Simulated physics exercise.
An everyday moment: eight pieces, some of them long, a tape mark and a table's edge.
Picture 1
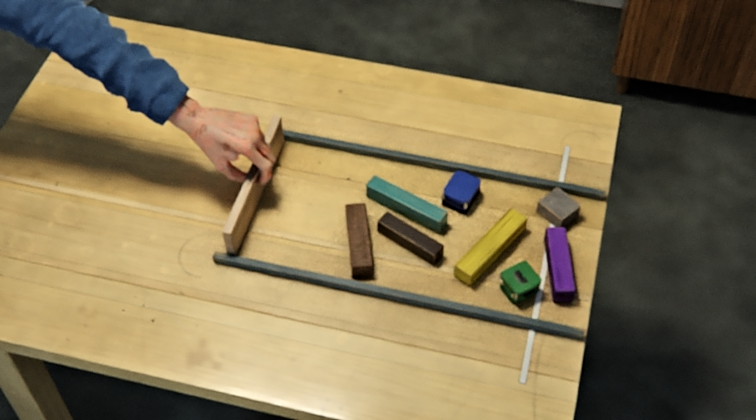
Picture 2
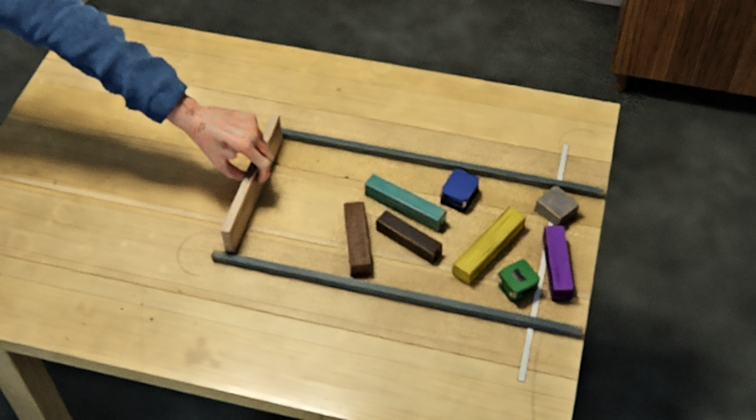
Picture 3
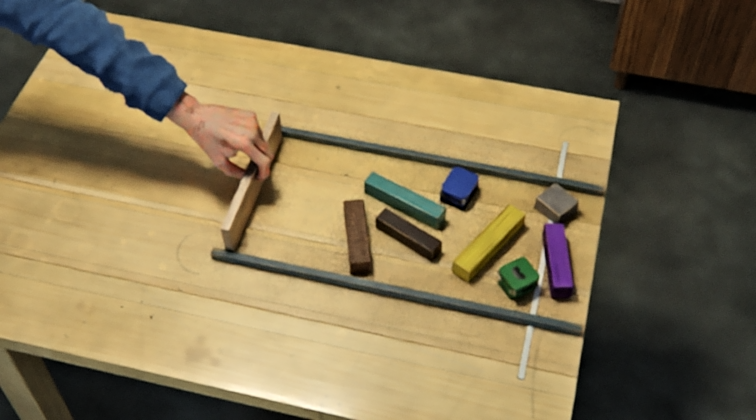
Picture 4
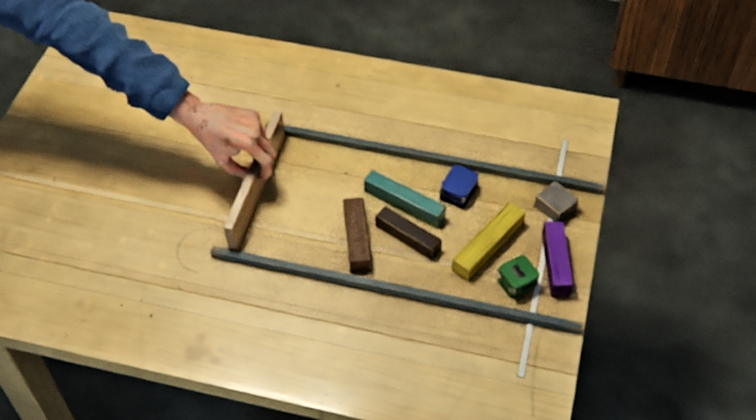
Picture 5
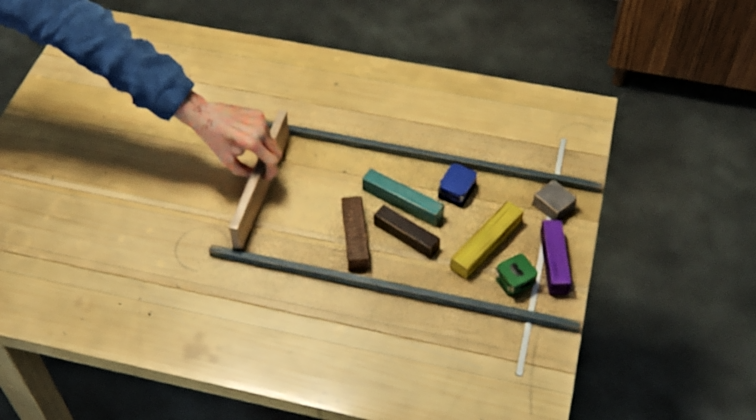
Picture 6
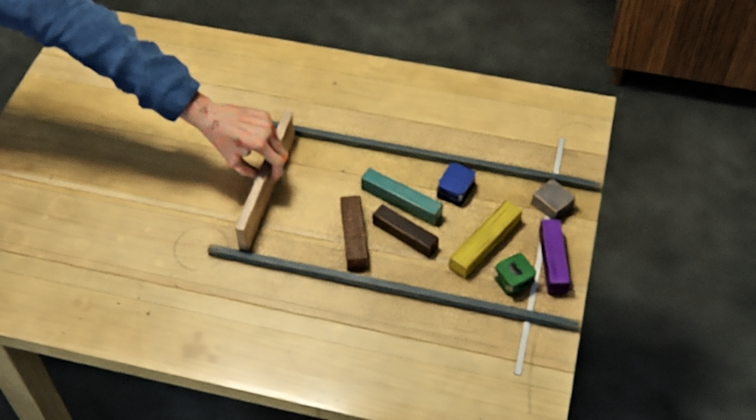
A hand held a wooden board upright between two dark rails on a table and slid it slightly to the right, while the eight scattered blocks and sticks ahead of it stayed put.
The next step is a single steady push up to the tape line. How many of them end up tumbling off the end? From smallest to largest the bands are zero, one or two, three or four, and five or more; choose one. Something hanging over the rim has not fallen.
The right band is three or four.
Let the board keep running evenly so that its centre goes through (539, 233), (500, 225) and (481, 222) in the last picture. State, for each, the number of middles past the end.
3; 1; 1.
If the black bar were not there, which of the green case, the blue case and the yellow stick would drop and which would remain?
The green case: Drops. The blue case: Remains. The yellow stick: Drops.
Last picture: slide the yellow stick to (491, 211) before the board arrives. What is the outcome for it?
Lab note: Started there, it ends up below.
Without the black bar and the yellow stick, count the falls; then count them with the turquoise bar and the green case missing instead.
Going first to second: 1 and 1.
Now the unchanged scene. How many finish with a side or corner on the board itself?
At rest, 3 are in contact.
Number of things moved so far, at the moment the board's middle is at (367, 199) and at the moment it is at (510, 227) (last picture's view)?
By the first moment it's 3, by the second it's 8.
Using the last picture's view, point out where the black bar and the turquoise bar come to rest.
You'll see the black bar at (567, 277), with the turquoise bar at (582, 240).
Soon after, none off yet; purple stick at rest near (554, 256); grey block at rest near (553, 200); green case at rest near (515, 275).
After that, none off yet; purple stick displaced a little near (577, 265); grey block at rest near (553, 200); green case displaced about its own width near (537, 289).
In the end, the number that fall off is three or four; gone, yellow stick, green case and purple stick.
